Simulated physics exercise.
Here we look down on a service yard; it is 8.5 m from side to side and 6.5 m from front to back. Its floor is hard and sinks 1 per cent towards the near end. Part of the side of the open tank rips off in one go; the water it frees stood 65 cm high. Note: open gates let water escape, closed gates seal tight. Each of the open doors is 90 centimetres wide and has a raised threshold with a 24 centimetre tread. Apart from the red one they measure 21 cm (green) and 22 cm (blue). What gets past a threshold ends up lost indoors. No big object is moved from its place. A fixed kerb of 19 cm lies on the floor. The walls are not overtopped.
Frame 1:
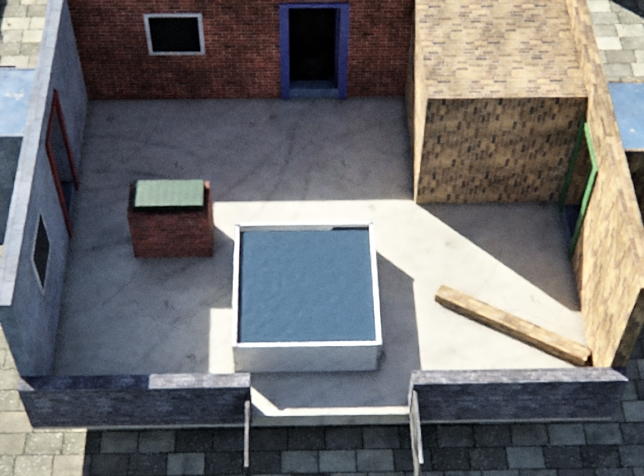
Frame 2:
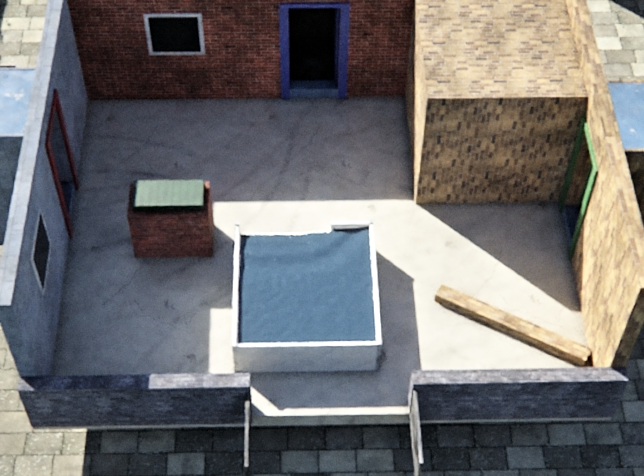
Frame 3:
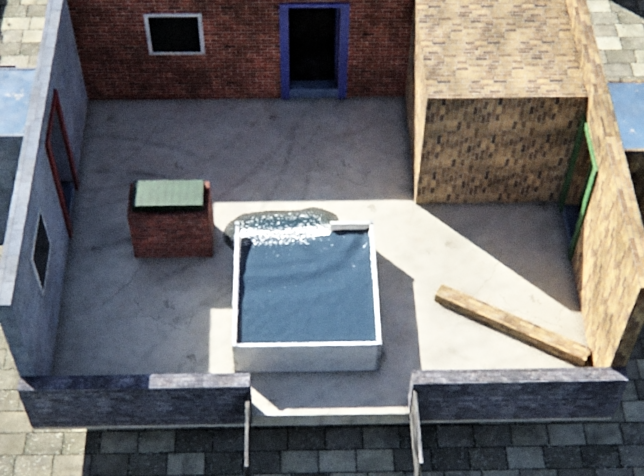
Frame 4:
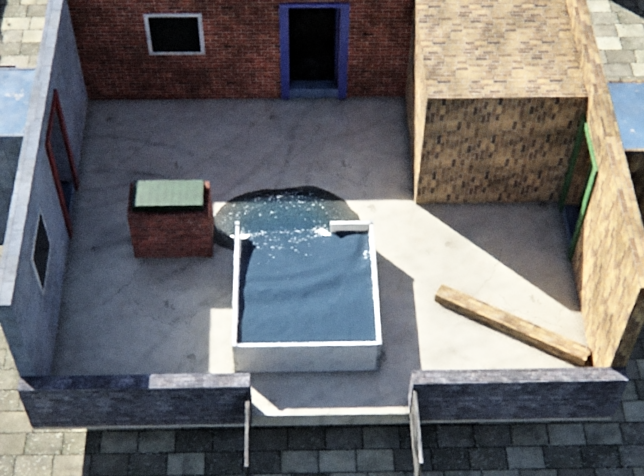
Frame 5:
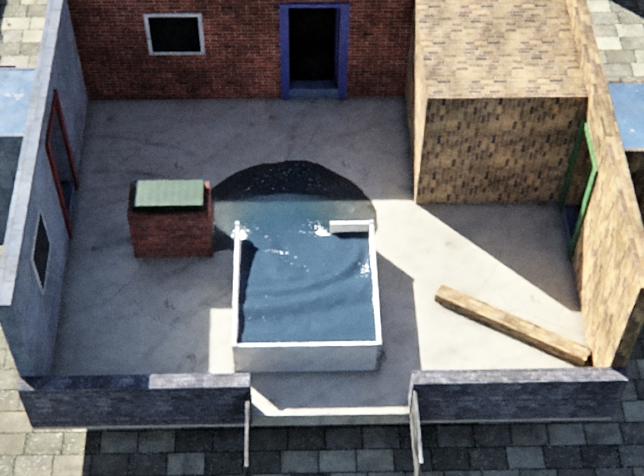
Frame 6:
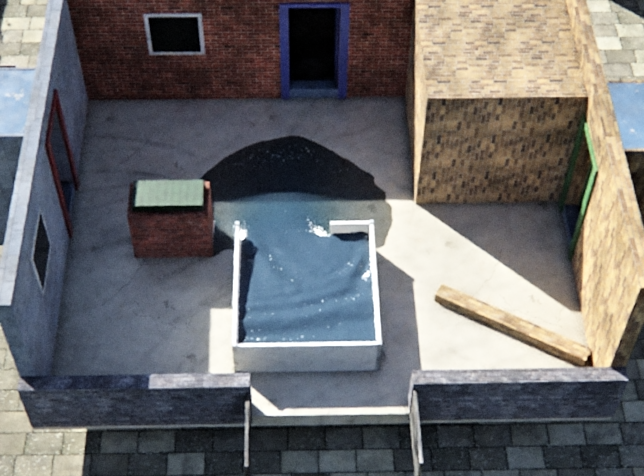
At first, a square open tank of blue water stands whole and still in a walled yard, with a low brick block to its left. Then most of its far side gives way, and water pours out in a foaming sheet, spreading in a widening dark fan across the pale floor towards the brick wall with the blue door.
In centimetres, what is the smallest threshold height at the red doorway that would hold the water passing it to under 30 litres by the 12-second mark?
Close to 6.5 cm is just enough.
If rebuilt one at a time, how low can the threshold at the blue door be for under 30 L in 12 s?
Blue would need about 21 cm on its own.
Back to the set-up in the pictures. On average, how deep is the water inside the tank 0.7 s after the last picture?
Some 44 cm.
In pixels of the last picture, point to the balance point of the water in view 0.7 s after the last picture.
I'd say around (299, 261).
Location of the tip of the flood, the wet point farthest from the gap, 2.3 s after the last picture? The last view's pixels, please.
Around (89, 100).
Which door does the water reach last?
Answer: The green door.
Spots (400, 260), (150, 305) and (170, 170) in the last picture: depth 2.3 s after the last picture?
Roughly 0, then 0, then 4 cm.
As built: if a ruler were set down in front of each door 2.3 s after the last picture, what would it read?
Depths, in cm - green: 0, red: 1, blue: 25.
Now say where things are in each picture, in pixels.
The first frame shows the open tank at (306, 284) is whole and still, 65 cm deep; the red door at (64, 172) is dry.
In the second frame, the front is at a hidden place, 0.3 m from the gap on the far side; 0.4 m2 of floor is wet, 65 cm left at the back.
In the third frame, water pours out on the far side and has run 0.8 m, to (306, 212); about 11 cm deep outside, 65 cm at the back.
In the fourth frame, the front is at (288, 191), 1.3 m from the gap on the far side; 2.5 m2 of floor is wet, 65 cm left at the back.
In the fifth frame, water pours out on the far side and has run 1.9 m, to (285, 166); about 7 cm deep outside, 65 cm at the back.
In the sixth frame, the gap is on the far side, the front 2.5 m out at (285, 141); the back of the open tank holds 63 cm; 2.1 m in a straight line remain to the red door at (64, 172).
Then, 0.7 s after the last picture water covers 30 % of the floor, deepest (34 cm) near (271, 243); it has not reached the red door.
Then, 2.3 s after the last picture water covers 40 % of the floor, deepest (37 cm) near (99, 100); it has not reached the red door.
Then, 11.3 s after the last picture water covers 95 % of the floor, deepest (14 cm) near (48, 405); 8 cm at the red door, 0 litres in over its 25 cm threshold.
At the red door as built, the water peaked near 12 cm, 8.3 s after the last picture.
With a threshold of 5.5 cm, 49 litres would have come in within the 12 s; with 7.5 cm, 20 litres. So under 30 litres takes about 6.5 cm.
